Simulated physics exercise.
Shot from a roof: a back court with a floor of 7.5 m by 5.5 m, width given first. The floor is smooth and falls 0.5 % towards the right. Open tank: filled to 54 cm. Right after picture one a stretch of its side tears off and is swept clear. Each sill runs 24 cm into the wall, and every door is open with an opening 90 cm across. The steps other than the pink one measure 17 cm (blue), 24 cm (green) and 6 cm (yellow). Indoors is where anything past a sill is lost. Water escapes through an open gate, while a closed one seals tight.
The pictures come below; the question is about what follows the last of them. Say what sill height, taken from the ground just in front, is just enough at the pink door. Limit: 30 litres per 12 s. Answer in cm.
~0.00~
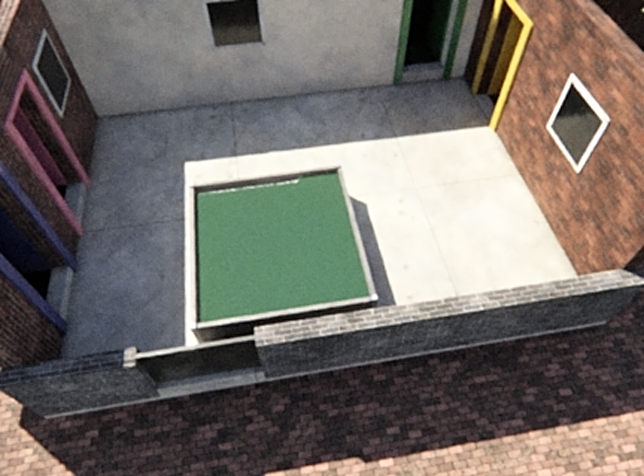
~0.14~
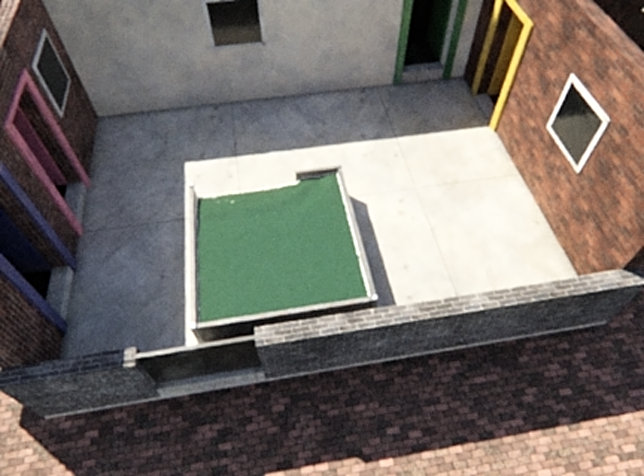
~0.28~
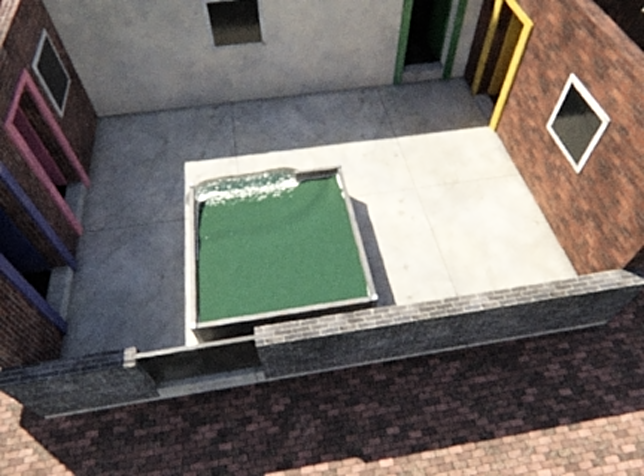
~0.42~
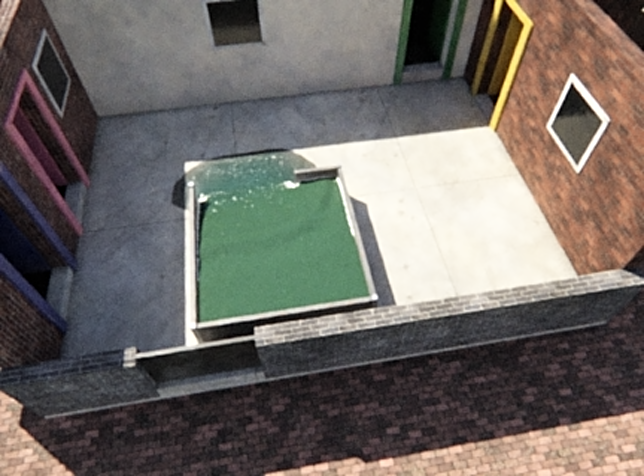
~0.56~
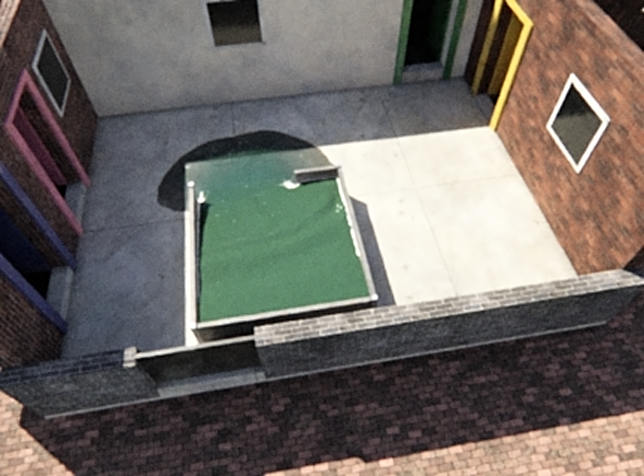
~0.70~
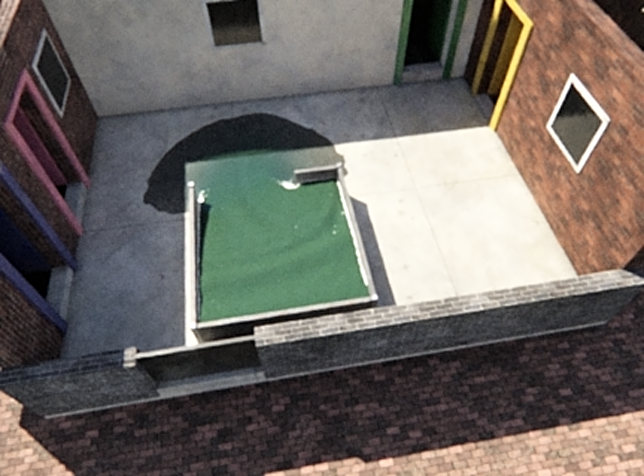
I would put it at 5.5 cm.
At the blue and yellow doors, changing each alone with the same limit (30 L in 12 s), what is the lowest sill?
About 7.0 cm at blue and 11.0 cm at yellow.
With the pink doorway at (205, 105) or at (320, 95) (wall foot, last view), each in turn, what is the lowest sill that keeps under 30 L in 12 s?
You'd want roughly 23 cm there first, then roughly 11.0 cm.
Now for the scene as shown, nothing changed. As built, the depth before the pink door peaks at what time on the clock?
Around 3.8 s, give or take.
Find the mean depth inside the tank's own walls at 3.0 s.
About 24 centimetres on average.
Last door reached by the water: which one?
The blue door.
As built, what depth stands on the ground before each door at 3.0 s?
Centimetres: Blue = 0, green = 6, pink = 2, yellow = 0.
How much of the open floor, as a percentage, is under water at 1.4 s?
Approximately 25 %.
After 1.4 s water covers 25 % of the floor, deepest (32 cm) near (219, 106); it has not reached the pink door.
After 3.0 s water covers 40 % of the floor, deepest (36 cm) near (108, 118); 2 cm at the pink door, 0 litres in over its 19 cm sill.
After 12.0 s water covers 100 % of the floor, deepest (12 cm) near (442, 325); 8 cm at the pink door, 0 litres in over its 19 cm sill.
At the pink door as built, the water arrived by 3.0 s and peaked near 11 cm at 3.8 s.
With a sill of 5 cm, 39 litres would have come in within the 12 s; with 6 cm, 24 litres. So under 30 litres takes about 5.5 cm.
